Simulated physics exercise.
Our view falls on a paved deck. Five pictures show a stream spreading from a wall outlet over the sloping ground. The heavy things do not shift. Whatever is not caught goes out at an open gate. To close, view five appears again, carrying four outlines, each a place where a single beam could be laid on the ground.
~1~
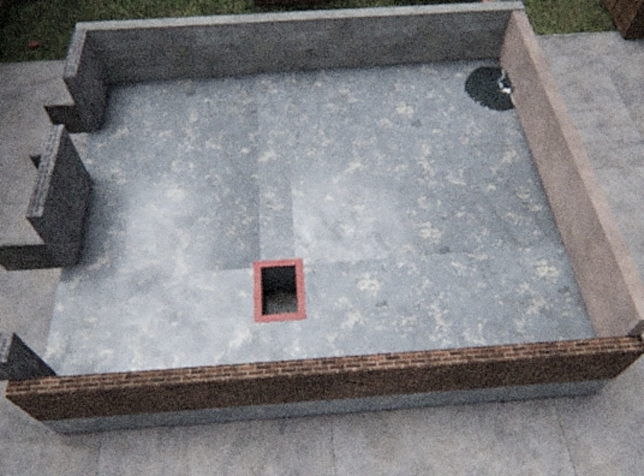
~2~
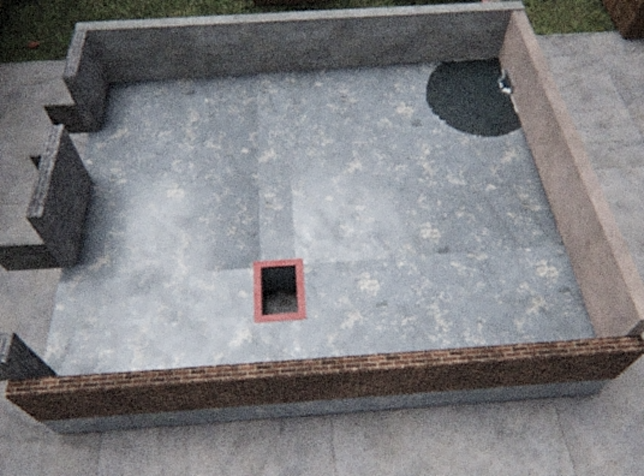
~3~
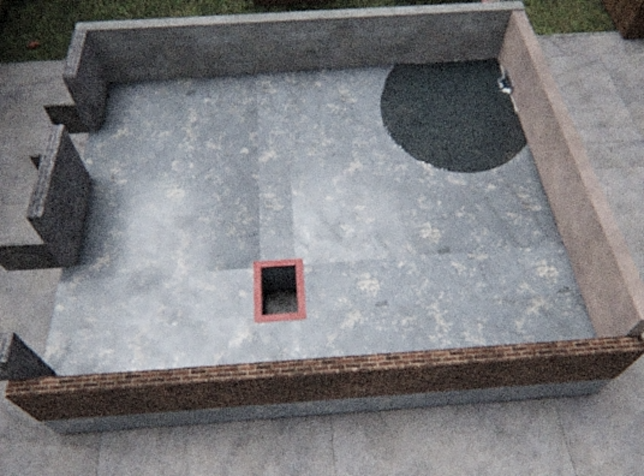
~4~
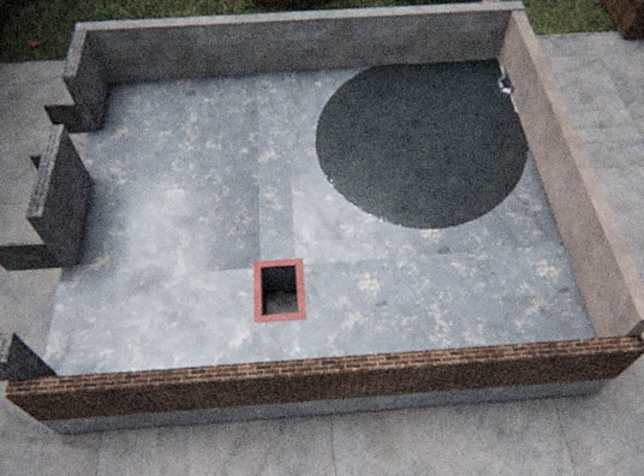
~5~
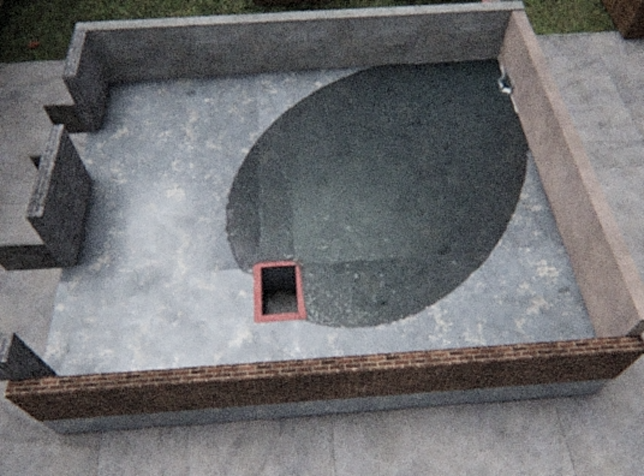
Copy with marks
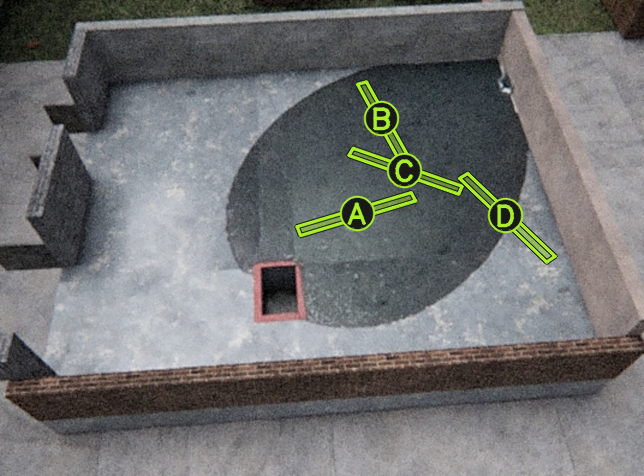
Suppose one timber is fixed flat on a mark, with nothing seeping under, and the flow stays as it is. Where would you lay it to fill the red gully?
It is D.
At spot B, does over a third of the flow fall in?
No.
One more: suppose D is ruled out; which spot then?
The answer is B.
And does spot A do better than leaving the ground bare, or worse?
Spot A is worse.
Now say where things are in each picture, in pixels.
The first frame shows outfall at (510, 82); red gully at (279, 290); open gate at (66, 316); open gate at (96, 154); front seen at (487, 106), 2 % of the ground wet; red gully still dry.
The second frame shows front seen at (449, 121), 6 % of the ground wet; red gully still dry.
The third frame shows front seen at (421, 159), 12 % of the ground wet; red gully still dry.
The fourth frame shows front seen at (368, 211), 24 % of the ground wet; red gully still dry.
The fifth frame shows front seen at (255, 269), 41 % of the ground wet; red gully taking water.
On the marked copy, A from (298, 231) to (413, 196); B from (361, 83) to (403, 158); C from (351, 151) to (460, 190); D from (463, 175) to (550, 259).
With A, about 6 % of the stream goes into the red gully, about 93 % out by the gates.
With B, about 15 % of the stream goes into the red gully, about 82 % out by the gates.
With C, about 4 % of the stream goes into the red gully, about 95 % out by the gates.
With D, about 28 % of the stream goes into the red gully, about 72 % out by the gates.
